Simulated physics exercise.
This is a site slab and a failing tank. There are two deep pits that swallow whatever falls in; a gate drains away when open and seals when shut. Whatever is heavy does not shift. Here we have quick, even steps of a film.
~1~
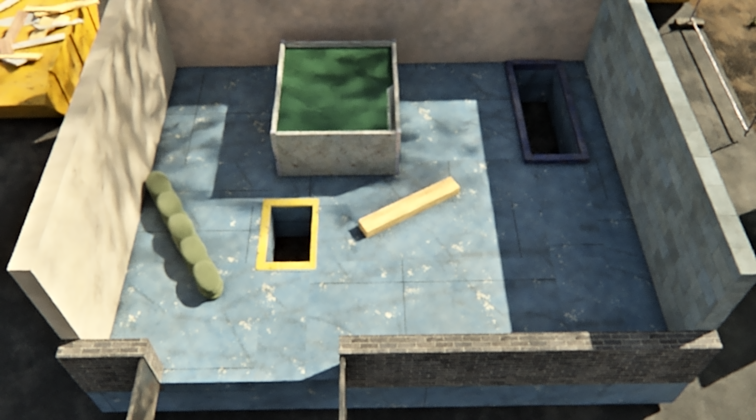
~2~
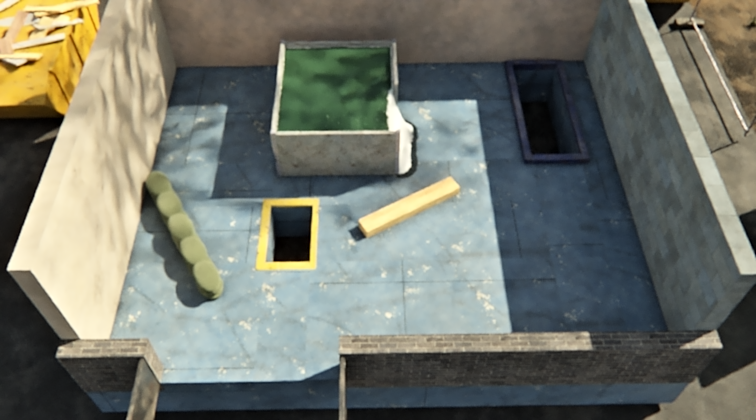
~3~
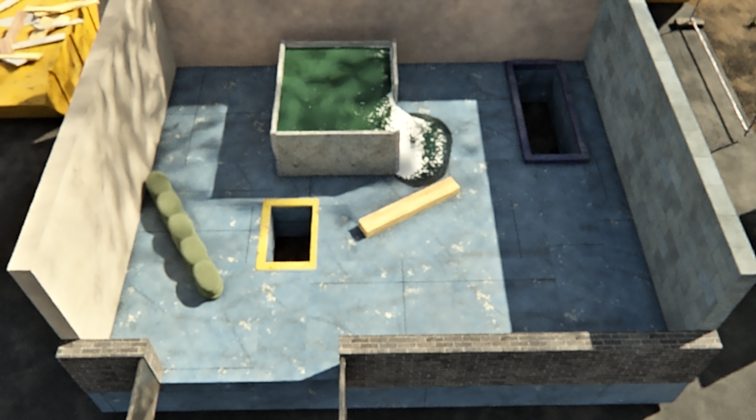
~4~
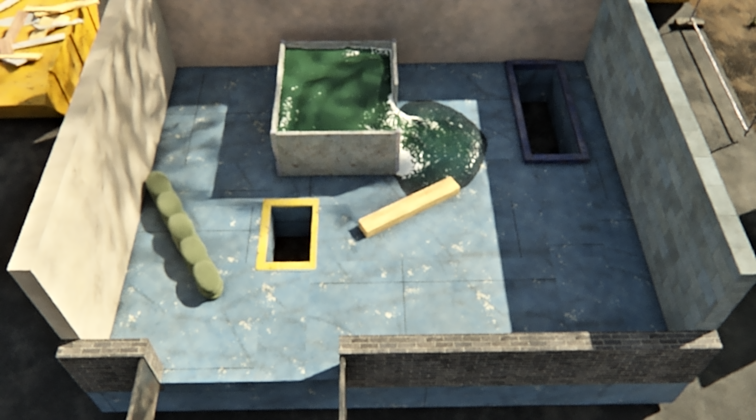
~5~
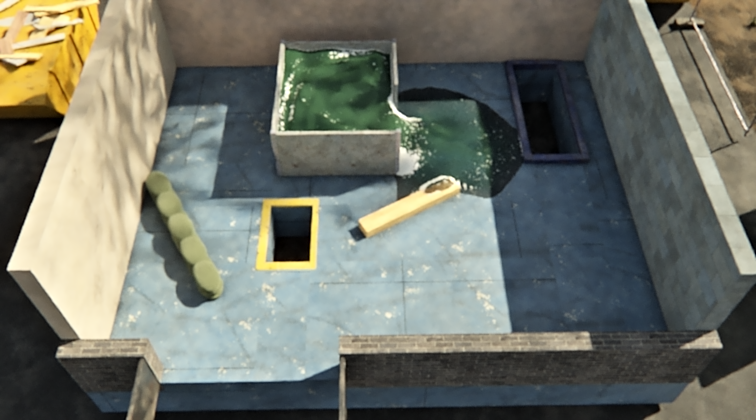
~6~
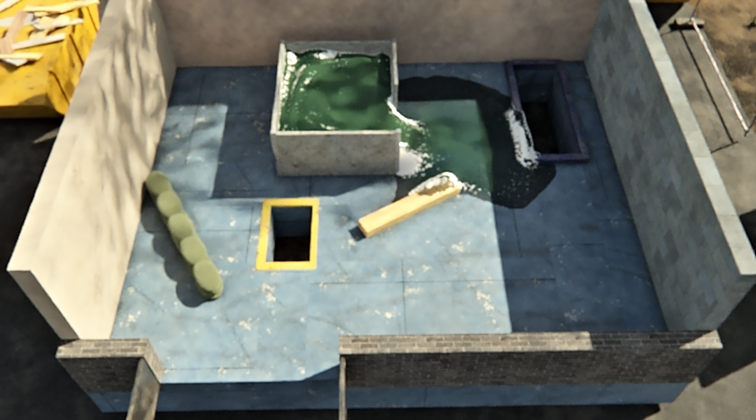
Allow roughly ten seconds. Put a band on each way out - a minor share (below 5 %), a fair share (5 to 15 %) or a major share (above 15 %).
Result: The gate will receive a cut falling short of five per cent, the blue pit will receive a cut exceeding fifteen per cent, the yellow pit will receive a cut lying in the five-to-fifteen per cent band.
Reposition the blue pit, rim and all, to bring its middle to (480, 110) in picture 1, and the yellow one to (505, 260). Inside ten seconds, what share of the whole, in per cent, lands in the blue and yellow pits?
The blue pit ends up with 35 per cent, the yellow pit with 10 per cent.
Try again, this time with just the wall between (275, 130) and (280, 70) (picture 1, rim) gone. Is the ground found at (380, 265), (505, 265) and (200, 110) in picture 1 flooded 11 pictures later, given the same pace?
So the first one is left untouched, the next left untouched, and the last drenched.
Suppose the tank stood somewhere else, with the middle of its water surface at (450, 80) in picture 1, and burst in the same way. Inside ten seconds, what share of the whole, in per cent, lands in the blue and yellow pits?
Shares - blue: 55 in a hundred; yellow: 2 in a hundred.
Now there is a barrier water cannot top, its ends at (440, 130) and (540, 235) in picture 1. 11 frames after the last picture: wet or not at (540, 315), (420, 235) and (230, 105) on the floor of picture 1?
Swamped, swamped, untouched.
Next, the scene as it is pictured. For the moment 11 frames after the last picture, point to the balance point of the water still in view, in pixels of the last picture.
Roughly (416, 150) in the last picture.
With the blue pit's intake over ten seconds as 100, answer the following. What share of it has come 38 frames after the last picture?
About 95 per cent.
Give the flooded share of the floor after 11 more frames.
My estimate is near 35 per cent.
A moment on, water covers 25 % of the floor; the gate 0 %, the blue pit 6 %, the yellow pit 0 %.
Next, water covers 35 % of the floor; the gate 0 %, the blue pit 13 %, the yellow pit 0 %.
Then, water covers 40 % of the floor; the gate 0 %, the blue pit 20 %, the yellow pit 0 %.
Later, water covers 75 % of the floor; the gate 0 %, the blue pit 26 %, the yellow pit 2 %.
In the end, water covers 90 % of the floor; the gate 2 %, the blue pit 27 %, the yellow pit 7 %.
